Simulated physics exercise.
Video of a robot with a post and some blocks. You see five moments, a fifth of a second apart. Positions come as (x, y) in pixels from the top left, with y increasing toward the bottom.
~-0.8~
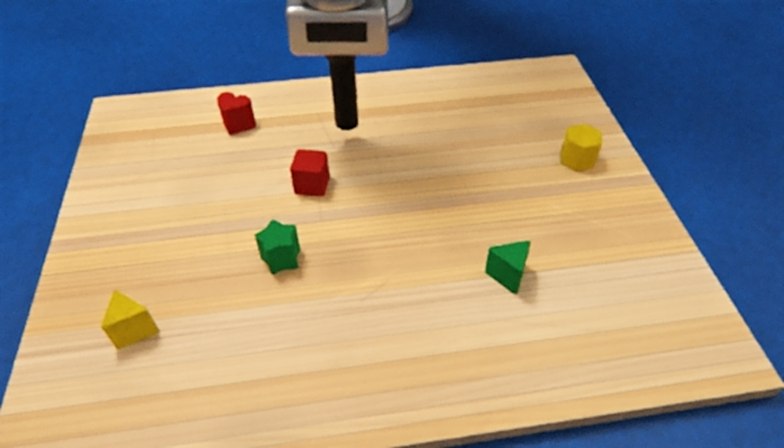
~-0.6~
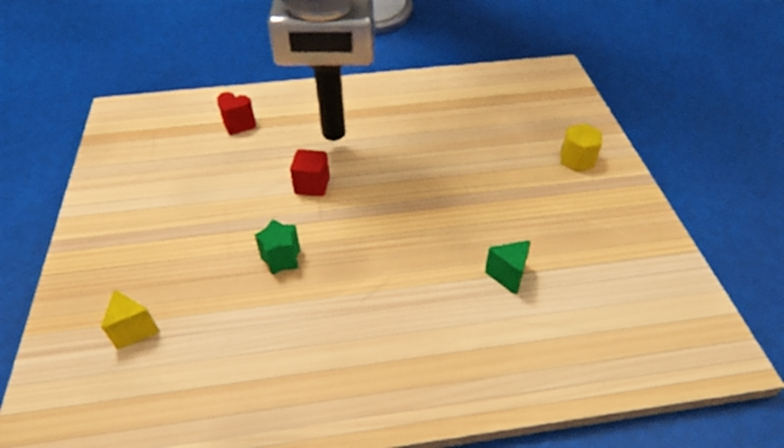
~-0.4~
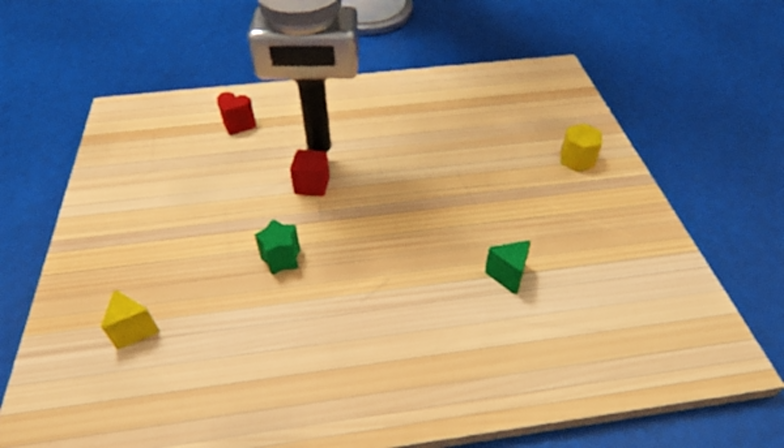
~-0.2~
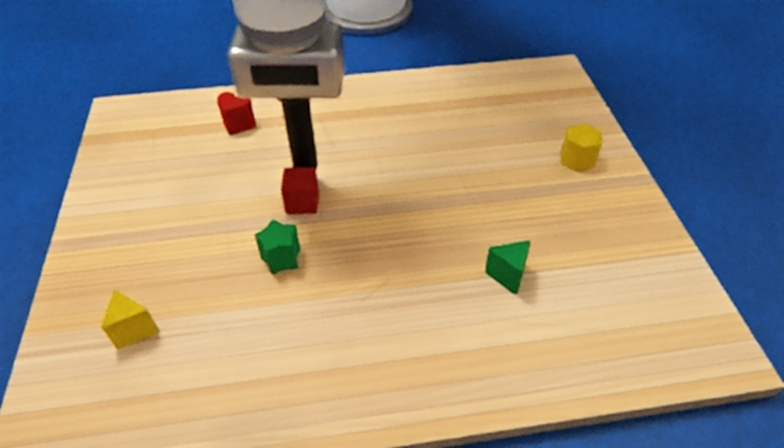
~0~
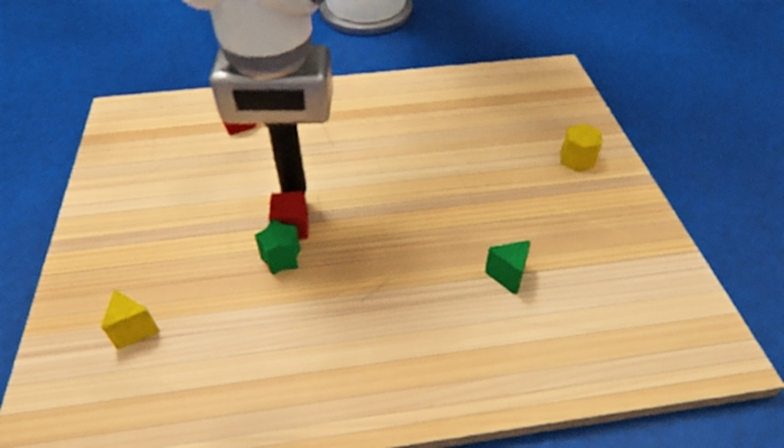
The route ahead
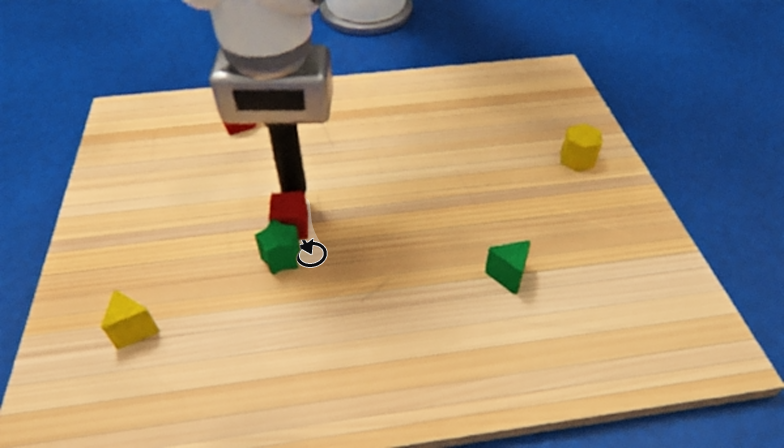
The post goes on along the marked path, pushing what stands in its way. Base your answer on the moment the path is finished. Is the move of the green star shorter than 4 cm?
I believe not.
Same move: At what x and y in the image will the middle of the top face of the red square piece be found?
That would be at about pixel (285, 252).
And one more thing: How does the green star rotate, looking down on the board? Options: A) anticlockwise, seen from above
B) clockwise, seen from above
B.
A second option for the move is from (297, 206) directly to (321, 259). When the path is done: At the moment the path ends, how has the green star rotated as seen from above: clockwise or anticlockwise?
Its rotation is clockwise.
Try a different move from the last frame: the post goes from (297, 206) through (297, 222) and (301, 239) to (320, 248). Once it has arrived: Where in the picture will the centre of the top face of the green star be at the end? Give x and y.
Top centre: (259, 267).
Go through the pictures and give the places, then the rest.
The first picture shows tip of the post (347, 124), middles of tops, green star (276, 234), red square piece (308, 160).
The second picture shows post (334, 134), nothing pushed.
The third picture shows post (319, 147), nothing pushed.
The fourth picture shows post (305, 165), red square piece (298, 178).
The fifth picture shows post (294, 189), green star (276, 234), red square piece (287, 203).
The line goes from (297, 206) by way of (300, 230) to (311, 254).
What follows on the original path. Halfway along, post (297, 214); green star (265, 256); red square piece (282, 229), turned 25° clockwise.
At the end, post (309, 238); green star (254, 273), turned 30° clockwise; red square piece (285, 252), turned 50° clockwise.
